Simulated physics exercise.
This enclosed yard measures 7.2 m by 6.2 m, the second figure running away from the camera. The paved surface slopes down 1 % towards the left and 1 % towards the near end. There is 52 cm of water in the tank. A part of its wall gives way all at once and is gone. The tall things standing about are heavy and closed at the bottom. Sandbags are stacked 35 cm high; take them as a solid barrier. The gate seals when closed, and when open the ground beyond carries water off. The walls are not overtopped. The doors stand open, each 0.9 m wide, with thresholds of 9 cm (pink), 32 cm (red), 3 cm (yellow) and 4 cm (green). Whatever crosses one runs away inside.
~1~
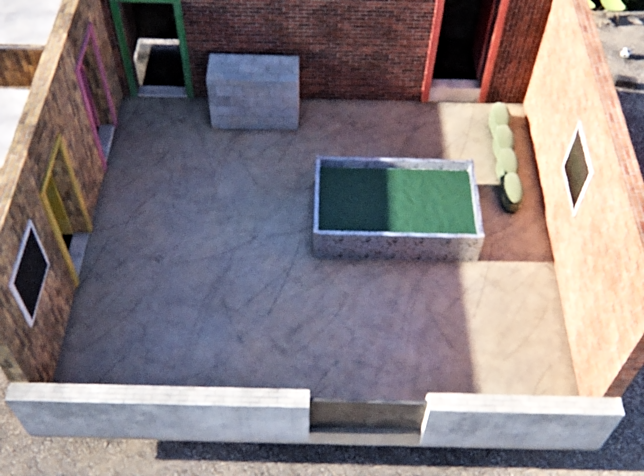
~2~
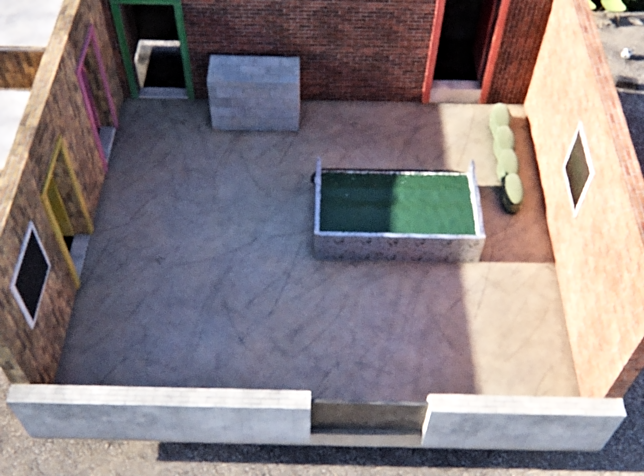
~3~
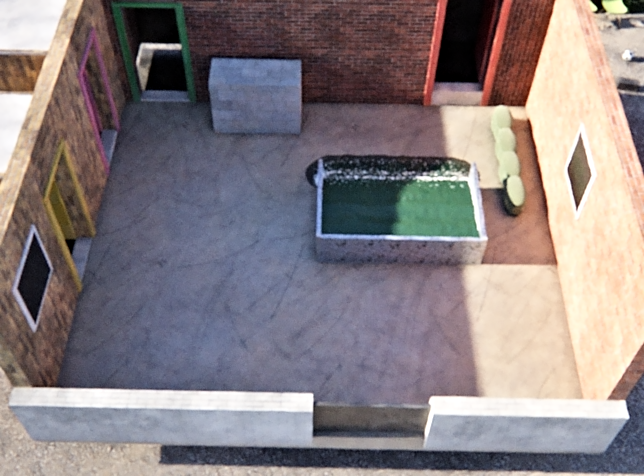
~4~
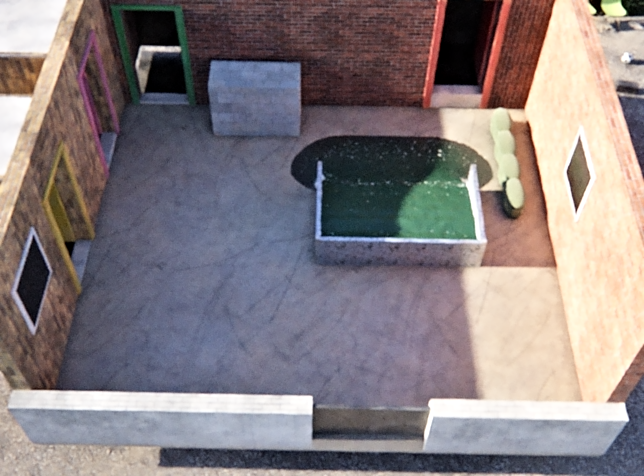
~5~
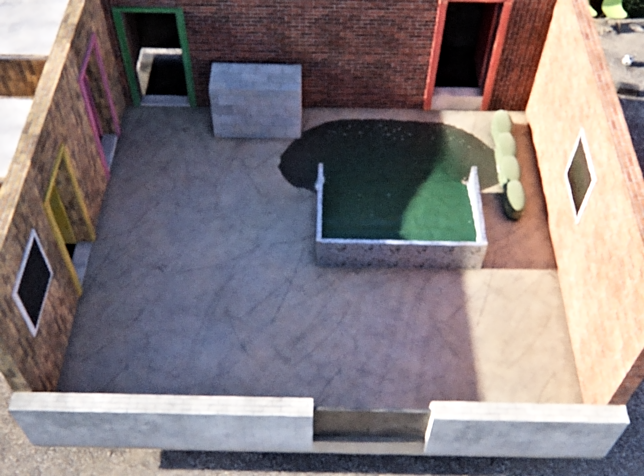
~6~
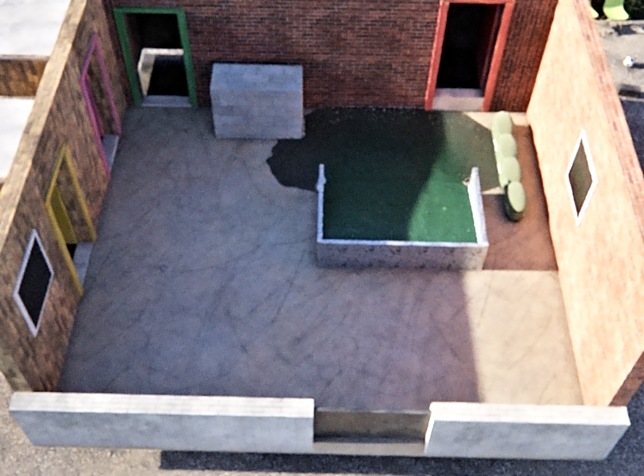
In a walled yard with open doorways, the far side of a raised rectangular tank of green water disappears, and dark water pours out behind it, spreading across the paving toward the brick back wall and the grey block.
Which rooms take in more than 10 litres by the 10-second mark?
Door by door: At the pink door it does not reach the limit; at the red door it keeps below the limit; at the yellow door it goes over the limit; at the green door it keeps below the limit.
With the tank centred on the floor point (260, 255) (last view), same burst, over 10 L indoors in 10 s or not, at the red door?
Then: Red below.
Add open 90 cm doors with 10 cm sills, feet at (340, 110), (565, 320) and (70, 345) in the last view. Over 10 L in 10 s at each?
In turn: Above, under, not over.
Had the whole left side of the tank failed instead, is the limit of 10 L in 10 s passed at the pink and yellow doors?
Against that limit: Pink past it, yellow above.
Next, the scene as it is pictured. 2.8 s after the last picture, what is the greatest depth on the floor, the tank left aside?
About 18 cm.
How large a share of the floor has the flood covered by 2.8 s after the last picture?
Near 45 per cent is wet.
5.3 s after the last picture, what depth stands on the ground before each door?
In cm: Pink 5, red 6, yellow 6, green 2.
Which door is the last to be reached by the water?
The yellow one.
Then, 0.7 s after the last picture water covers 20 % of the floor and is deepest (36 cm) near (376, 117); pink door not reached, red door 24 cm at the sill, 0 L in, yellow door not reached, green door not reached.
Then, 1.5 s after the last picture water covers 25 % of the floor and is deepest (34 cm) near (515, 112); pink door not reached, red door 24 cm at the sill, 0 L in, yellow door not reached, green door 3 cm at the sill, 0 L in.
Then, 2.8 s after the last picture water covers 45 % of the floor and is deepest (18 cm) near (488, 126); pink door 10 cm at the sill, 0 L in, red door 16 cm at the sill, 0 L in, yellow door not reached, green door 2 cm at the sill, 0 L in.
Then, 5.3 s after the last picture water covers 65 % of the floor and is deepest (14 cm) near (574, 430); pink door 5 cm at the sill, 1 L in, red door 6 cm at the sill, 0 L in, yellow door 6 cm at the sill, 12 L in, green door 2 cm at the sill, 0 L in.
Then, 9.3 s after the last picture water covers 80 % of the floor and is deepest (10 cm) near (51, 420); pink door 8 cm at the sill, 1 L in, red door 6 cm at the sill, 0 L in, yellow door 5 cm at the sill, 29 L in, green door 6 cm at the sill, 1 L in.
